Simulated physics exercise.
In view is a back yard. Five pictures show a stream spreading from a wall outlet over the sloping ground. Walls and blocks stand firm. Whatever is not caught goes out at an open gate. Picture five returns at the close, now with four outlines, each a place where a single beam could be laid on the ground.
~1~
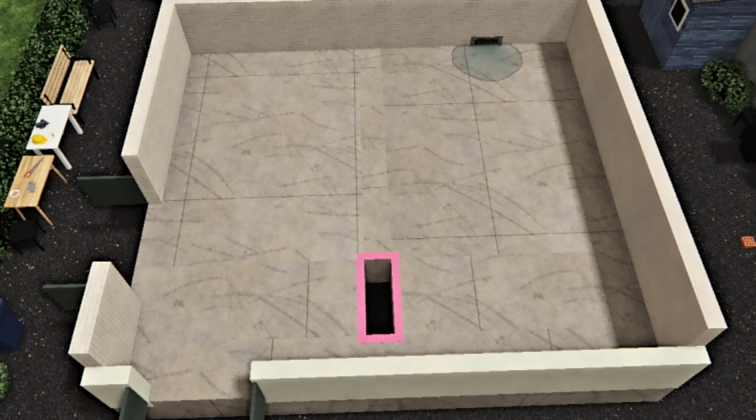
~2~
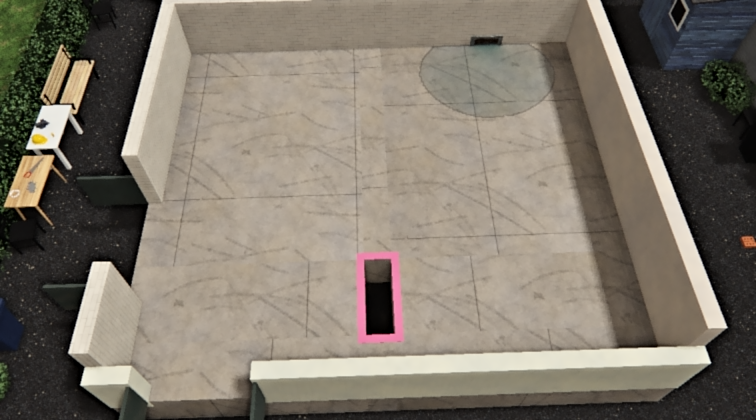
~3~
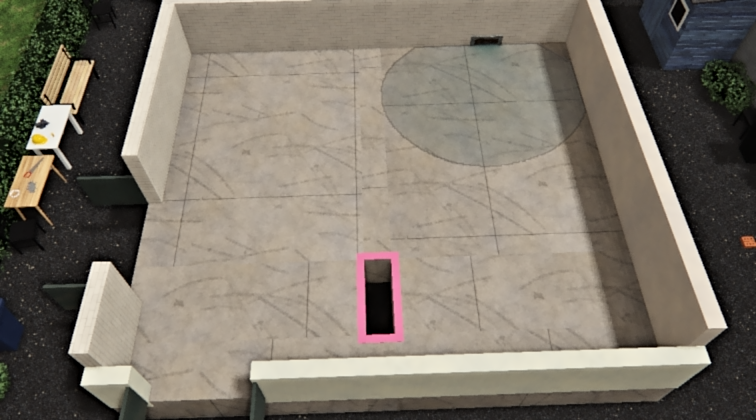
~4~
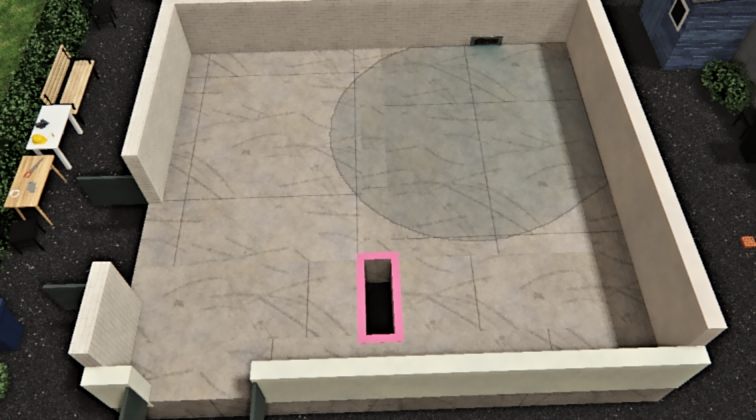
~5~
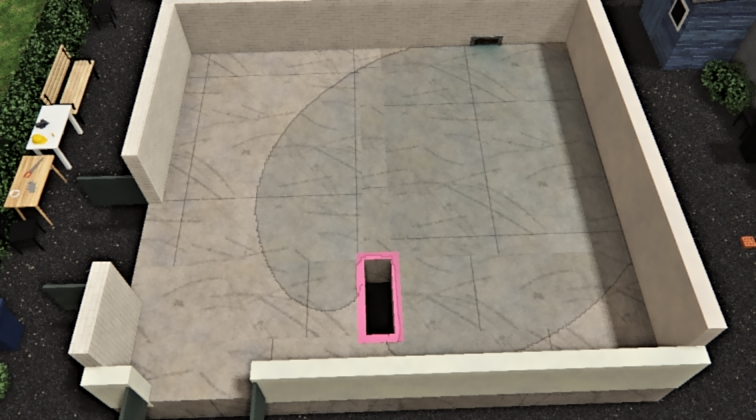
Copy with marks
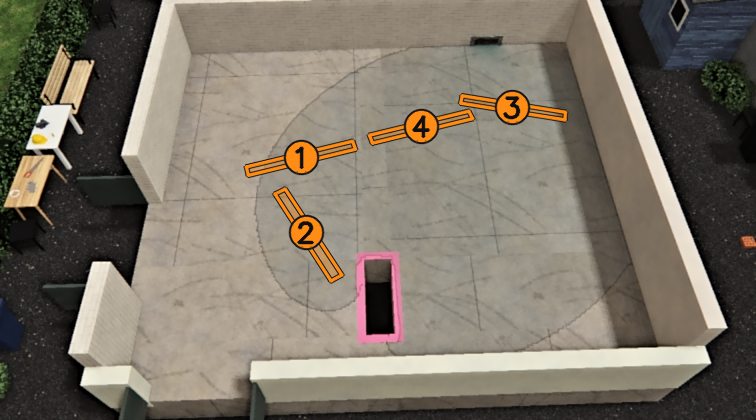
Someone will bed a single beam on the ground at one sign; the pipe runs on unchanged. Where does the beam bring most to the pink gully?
I would pick spot 2.
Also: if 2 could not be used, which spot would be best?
1 it is.
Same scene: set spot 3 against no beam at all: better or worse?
Worse.
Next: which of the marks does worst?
That is spot 3.
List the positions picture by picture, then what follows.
The first picture shows outfall at (486, 41); pink gully at (379, 296); open gate at (207, 383); open gate at (153, 250); front seen at (488, 76), 2 % of the ground wet; pink gully still dry.
The second picture shows front seen at (476, 112), 8 % of the ground wet; pink gully still dry.
The third picture shows front seen at (477, 162), 18 % of the ground wet; pink gully still dry.
The fourth picture shows front seen at (416, 226), 34 % of the ground wet; pink gully still dry.
The fifth picture shows front seen at (308, 299), 57 % of the ground wet; pink gully taking water.
On the marked copy, 1 from (247, 171) to (354, 145); 2 from (280, 191) to (336, 277); 3 from (461, 99) to (565, 116); 4 from (370, 139) to (470, 114).
With 1, about 39 % of the stream goes into the pink gully, about 61 % out by the gates.
With 2, about 57 % of the stream goes into the pink gully, about 42 % out by the gates.
With 3, about 19 % of the stream goes into the pink gully, about 80 % out by the gates.
With 4, about 29 % of the stream goes into the pink gully, about 71 % out by the gates.
